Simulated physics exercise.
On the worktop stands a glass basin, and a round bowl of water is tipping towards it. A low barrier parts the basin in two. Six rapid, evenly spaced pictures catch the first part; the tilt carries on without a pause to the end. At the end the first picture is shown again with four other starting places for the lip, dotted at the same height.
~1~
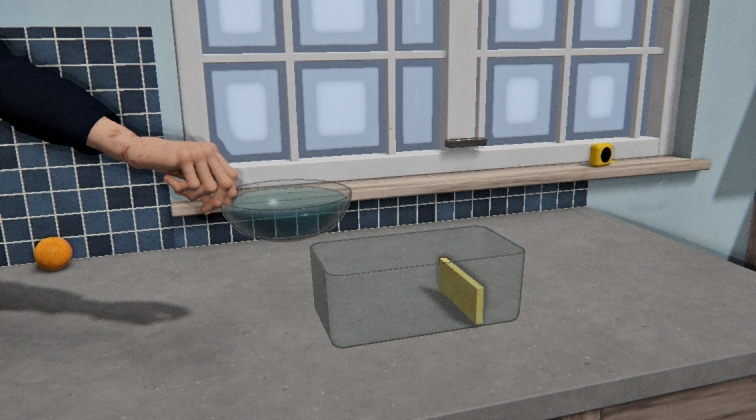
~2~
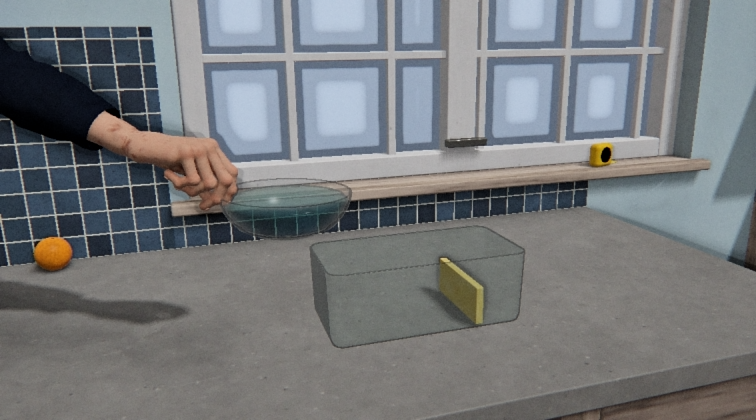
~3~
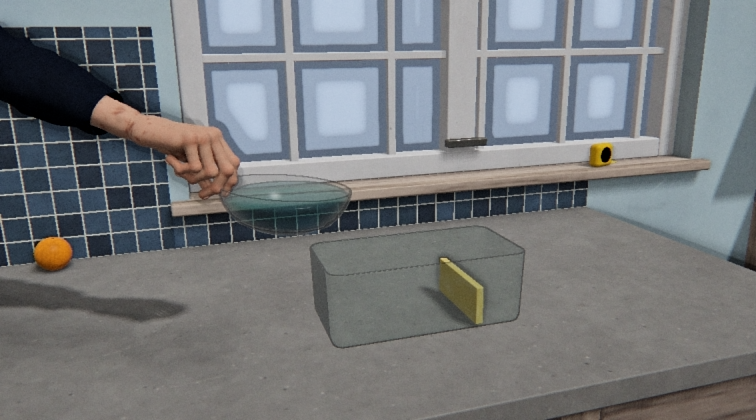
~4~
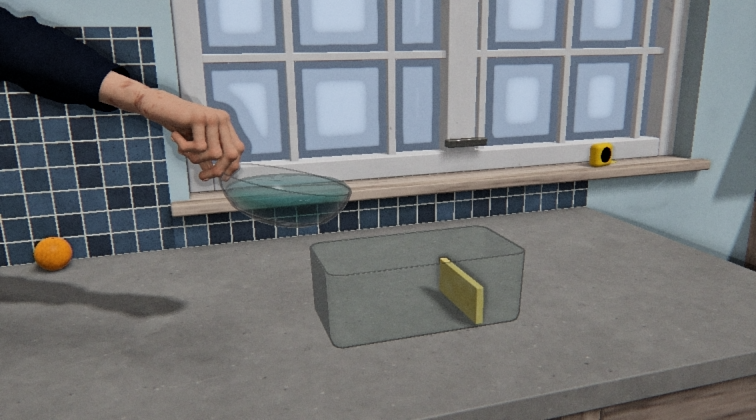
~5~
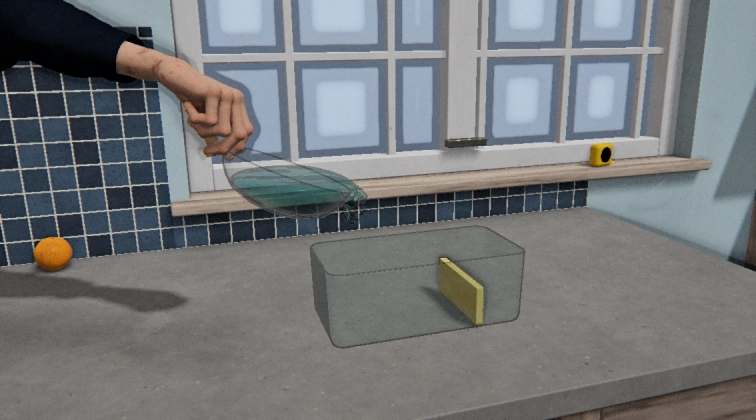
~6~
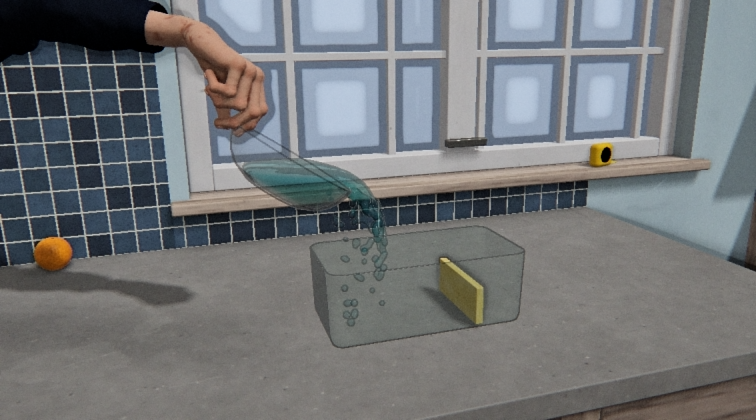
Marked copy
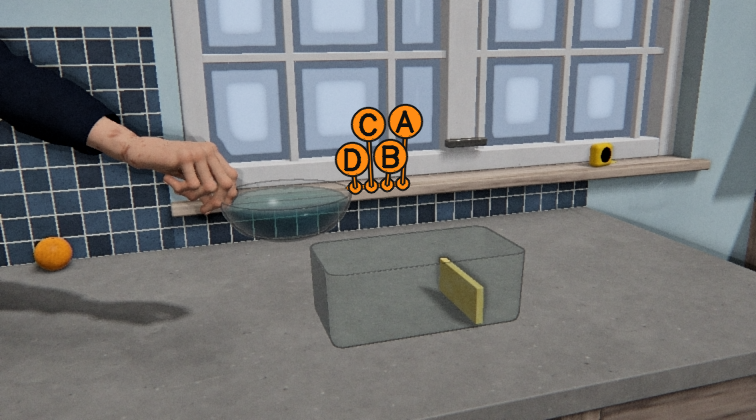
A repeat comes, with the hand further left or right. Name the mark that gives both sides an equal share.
Take A.
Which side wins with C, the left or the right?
More ends on the left.
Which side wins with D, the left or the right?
The left one.
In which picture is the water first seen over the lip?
In picture 4.
On the marked copy, A at (402, 183); B at (387, 184); C at (371, 186); D at (355, 187).
If A is chosen, about 43 % ends left of the wall and 56 % right of it.
If B is chosen, about 81 % ends left of the wall and 17 % right of it.
If C is chosen, about 95 % ends left of the wall and 2 % right of it; 3 % is lost outside.
If D is chosen, about 95 % ends left of the wall and 4 % right of it.
